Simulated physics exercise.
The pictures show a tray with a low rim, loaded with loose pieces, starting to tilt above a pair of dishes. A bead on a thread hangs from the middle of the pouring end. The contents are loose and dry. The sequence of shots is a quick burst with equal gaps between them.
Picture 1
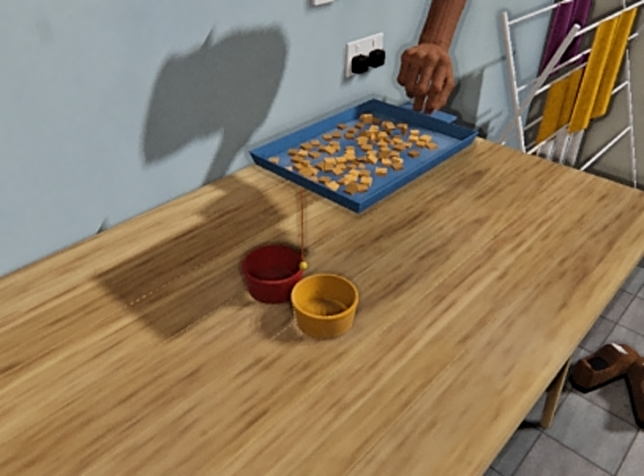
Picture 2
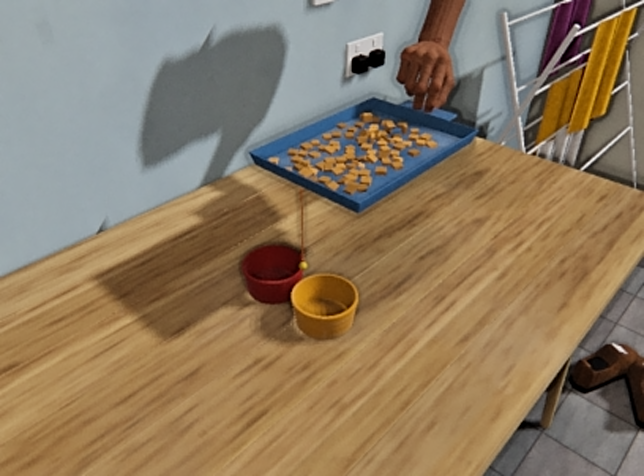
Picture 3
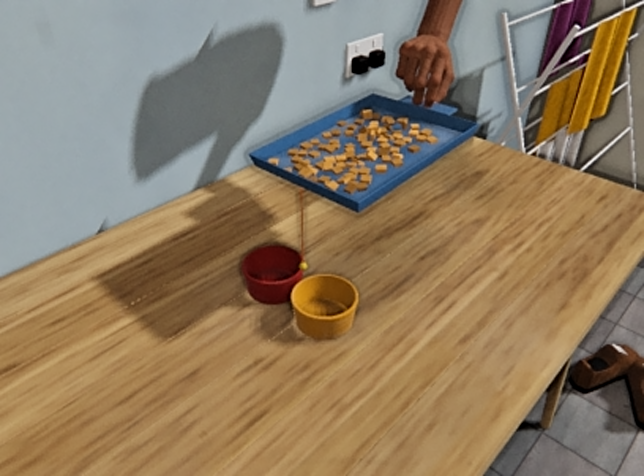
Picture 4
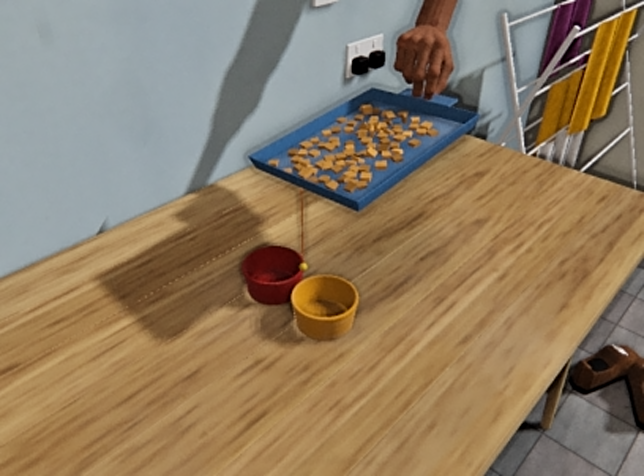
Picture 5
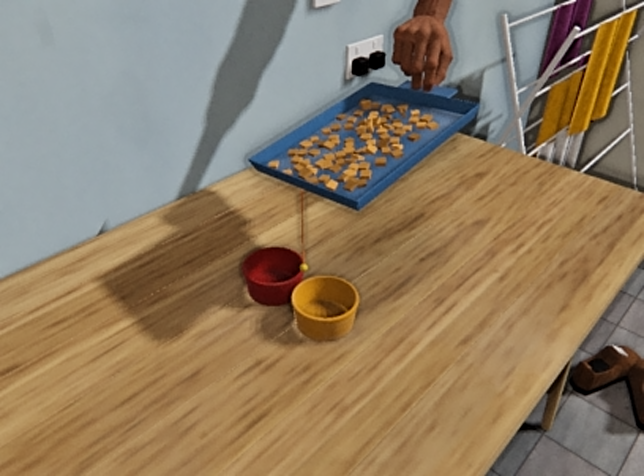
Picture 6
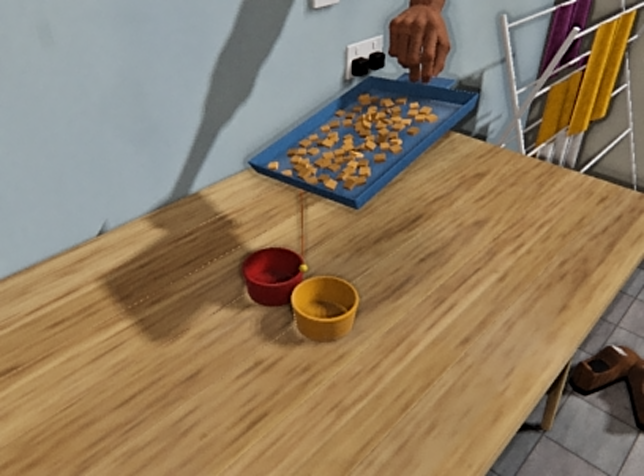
A hand slightly tilts a blue tray of cereal squares above red and yellow dishes.
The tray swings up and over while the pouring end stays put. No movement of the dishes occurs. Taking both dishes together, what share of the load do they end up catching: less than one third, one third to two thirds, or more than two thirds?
The catch is fair, a third to two thirds of the load.
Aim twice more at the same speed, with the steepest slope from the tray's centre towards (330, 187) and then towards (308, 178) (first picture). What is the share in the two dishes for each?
In order, 40 in a hundred and 30 in a hundred.
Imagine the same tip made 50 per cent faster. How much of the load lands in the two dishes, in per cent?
Close to 50 in a hundred.
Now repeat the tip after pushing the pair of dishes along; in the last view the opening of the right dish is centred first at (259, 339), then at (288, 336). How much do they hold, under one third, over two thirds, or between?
Taking the two places in turn, the answer is less than a third and then under a third.
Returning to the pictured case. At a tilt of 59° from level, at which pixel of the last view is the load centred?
I'd put the middle close to (288, 155).
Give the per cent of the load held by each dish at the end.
At the end, 60 percent of the load sits in the left dish and 0 percent in the right dish.
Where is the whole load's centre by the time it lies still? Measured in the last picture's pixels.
Somewhere around (262, 279) in the final view.
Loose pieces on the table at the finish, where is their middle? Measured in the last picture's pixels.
At about (236, 269).
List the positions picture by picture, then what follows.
Corners of the pouring end (255, 151) and (359, 200), level; middle of the load (350, 153), cereal squares; left dish (252, 287); right dish (303, 321); bead on its thread (303, 266), in the first picture.
Corners of the pouring end (255, 152) and (359, 199), level; middle of the load (350, 153), in the second picture.
Corners of the pouring end (254, 153) and (358, 199), tipped barely, lowest at the left corner; middle of the load (350, 151), in the third picture.
Corners of the pouring end (254, 156) and (357, 198), tipped a little, lowest at the left corner; middle of the load (350, 148), in the fourth picture.
Corners of the pouring end (254, 158) and (357, 197), tipped a little, lowest at the left corner; middle of the load (349, 146), in the fifth picture.
Corners of the pouring end (253, 161) and (355, 196), tipped a little, lowest at the left corner; middle of the load (348, 143); left dish (252, 289); right dish (303, 323), in the sixth picture.
Just after the last frame, tray tipped steeply; every one on the tray.
A moment on, tray tipped right over; roughly a quarter on the tray; roughly a quarter in the left dish; roughly a quarter outside both; roughly a quarter in the air.
Further on, tray tipped past a quarter turn; roughly half in the left dish; roughly half outside both.
When it is over, tray tipped past a quarter turn; not one in the right dish; roughly half in the left dish; roughly half outside both.
